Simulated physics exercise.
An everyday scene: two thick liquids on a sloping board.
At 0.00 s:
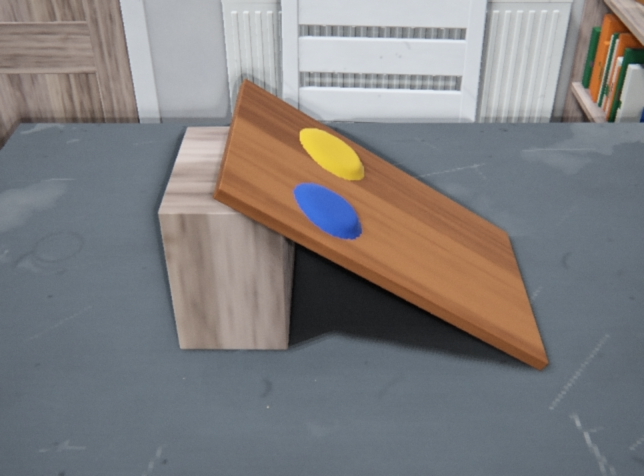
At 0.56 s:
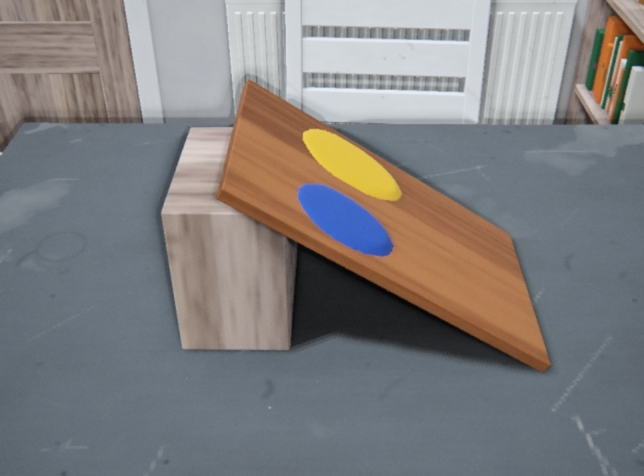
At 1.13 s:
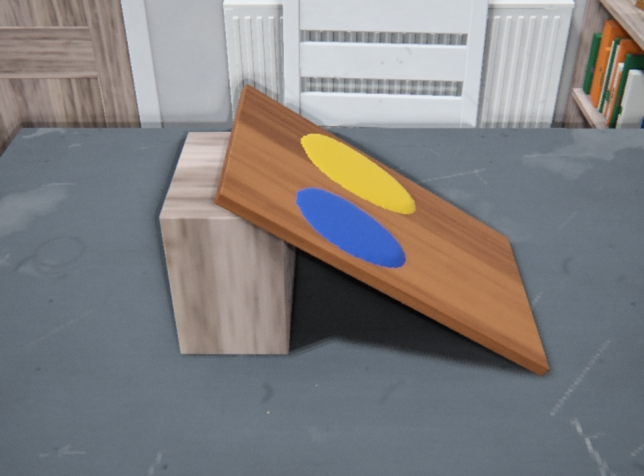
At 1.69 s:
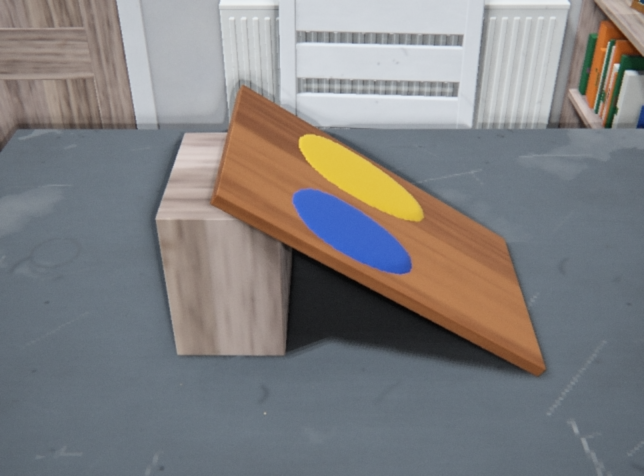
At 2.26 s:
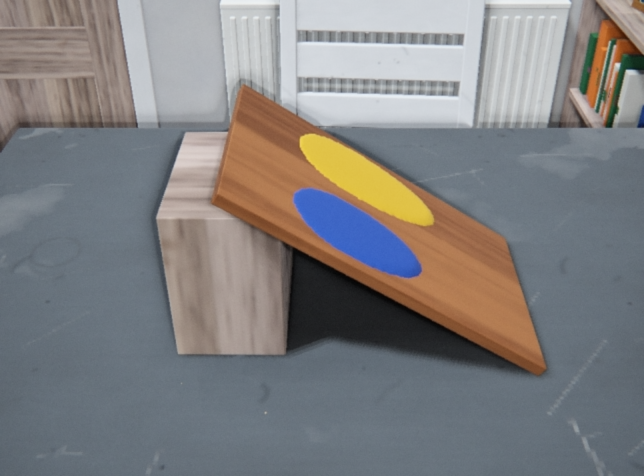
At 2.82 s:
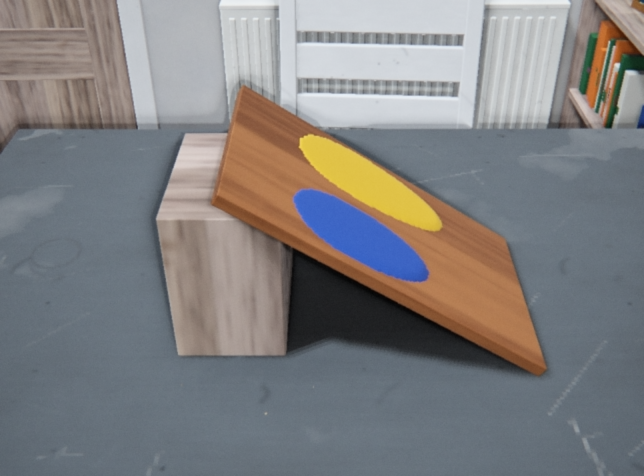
On a sloping wooden board propped on a block, a yellow sauce and a blue sauce spread downhill to the right side by side, stretching quickly at first and then more slowly.
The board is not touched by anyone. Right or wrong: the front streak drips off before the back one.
Wrong, the back one is first.
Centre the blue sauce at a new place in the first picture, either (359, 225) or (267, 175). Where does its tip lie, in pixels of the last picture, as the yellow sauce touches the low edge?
About (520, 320), then about (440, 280).
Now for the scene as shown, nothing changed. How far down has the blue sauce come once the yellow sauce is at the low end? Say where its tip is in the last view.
About (491, 305).
By 6.9 s, the blue sauce is three quarters of the way down; the yellow sauce is three quarters of the way down.
By 10.4 s, the blue sauce is three quarters of the way down; the yellow sauce is close to the edge.
By 13.1 s, the blue sauce is three quarters of the way down; the yellow sauce is at the low edge.
